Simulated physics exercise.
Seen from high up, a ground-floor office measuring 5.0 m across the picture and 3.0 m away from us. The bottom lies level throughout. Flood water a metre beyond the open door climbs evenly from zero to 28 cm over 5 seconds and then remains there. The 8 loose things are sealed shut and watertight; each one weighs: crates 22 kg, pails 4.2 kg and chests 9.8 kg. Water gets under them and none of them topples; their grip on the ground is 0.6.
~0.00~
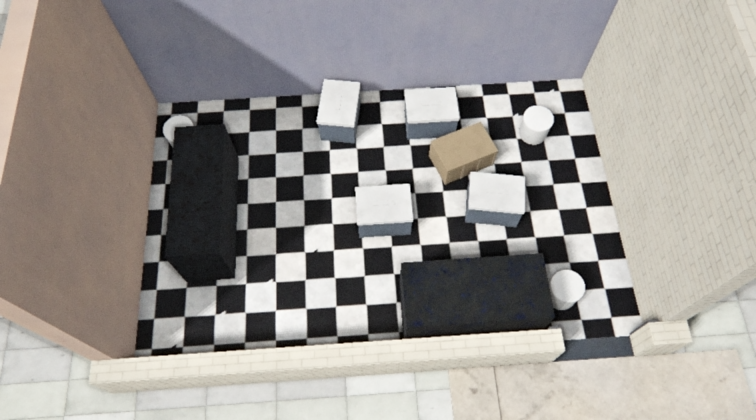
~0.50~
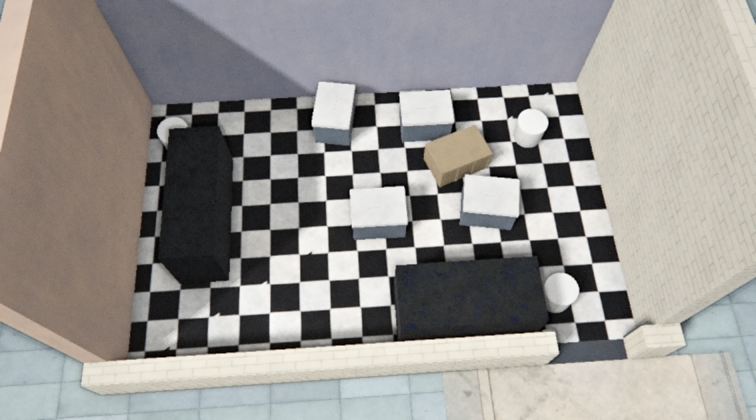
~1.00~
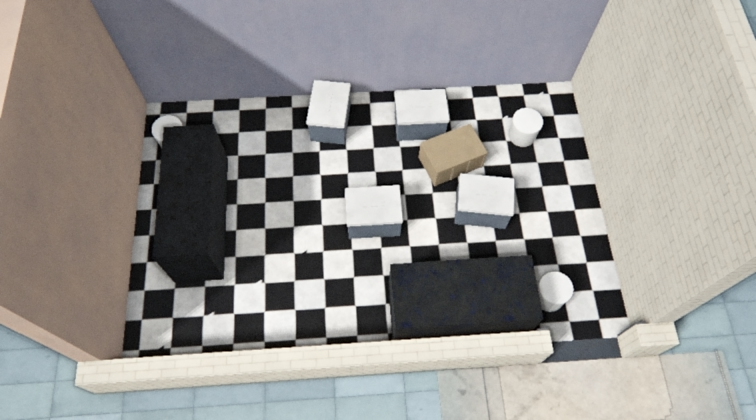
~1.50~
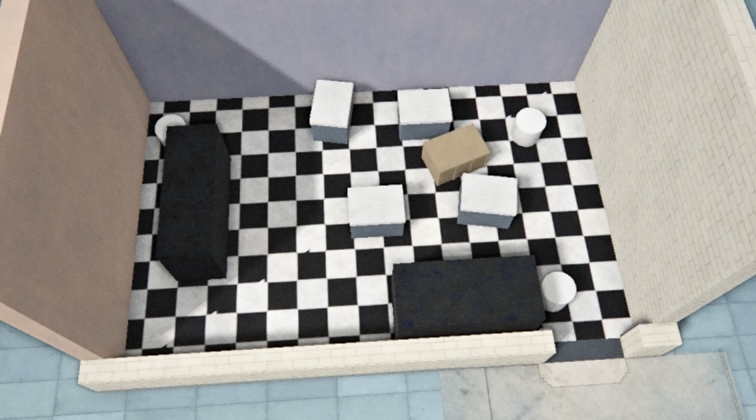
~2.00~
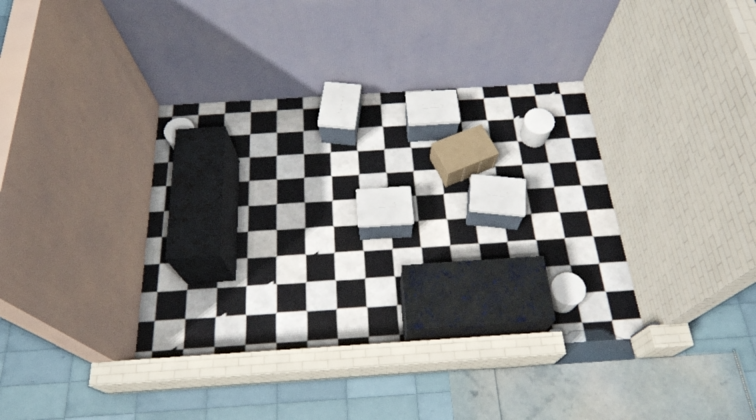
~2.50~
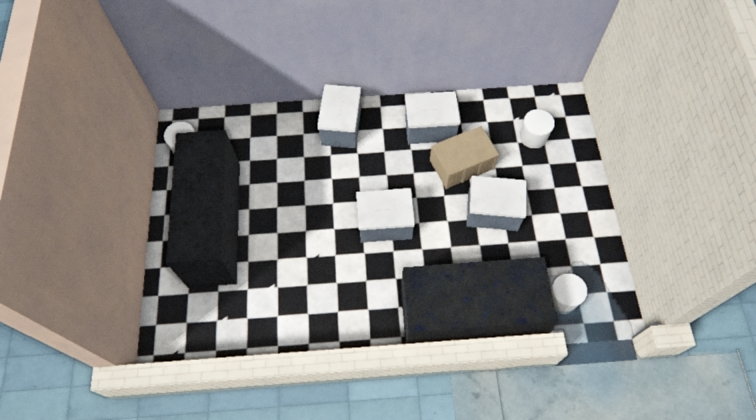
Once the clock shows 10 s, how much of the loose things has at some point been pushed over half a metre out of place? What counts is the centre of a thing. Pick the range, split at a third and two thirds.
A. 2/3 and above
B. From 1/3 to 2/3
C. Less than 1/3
A.
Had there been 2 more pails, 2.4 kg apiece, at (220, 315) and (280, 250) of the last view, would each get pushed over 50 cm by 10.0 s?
Inside the limit, then above the limit.
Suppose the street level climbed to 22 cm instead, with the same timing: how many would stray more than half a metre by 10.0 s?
The count would be 4.
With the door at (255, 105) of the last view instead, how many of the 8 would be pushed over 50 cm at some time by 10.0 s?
Then 2.
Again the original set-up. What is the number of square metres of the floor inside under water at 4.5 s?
Roughly 4.0 m2 of it is wet.
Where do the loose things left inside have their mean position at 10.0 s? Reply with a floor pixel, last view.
I'd put it close to (297, 225) in the last view.
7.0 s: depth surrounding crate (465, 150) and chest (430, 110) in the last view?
6 and 5 cm.
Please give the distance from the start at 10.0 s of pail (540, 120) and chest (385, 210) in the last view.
350 cm and 10 cm respectively.
After 3.5 s 1 of 8 are over 50 cm from their spots; 0 afloat.
After 4.5 s 1 of 8 are over 50 cm from their spots; 0 afloat.
After 7.0 s 2 of 8 are over 50 cm from their spots; 2 afloat.
After 10.0 s 7 of 8 are over 50 cm from their spots, and 7 have been at some point; 4 afloat.
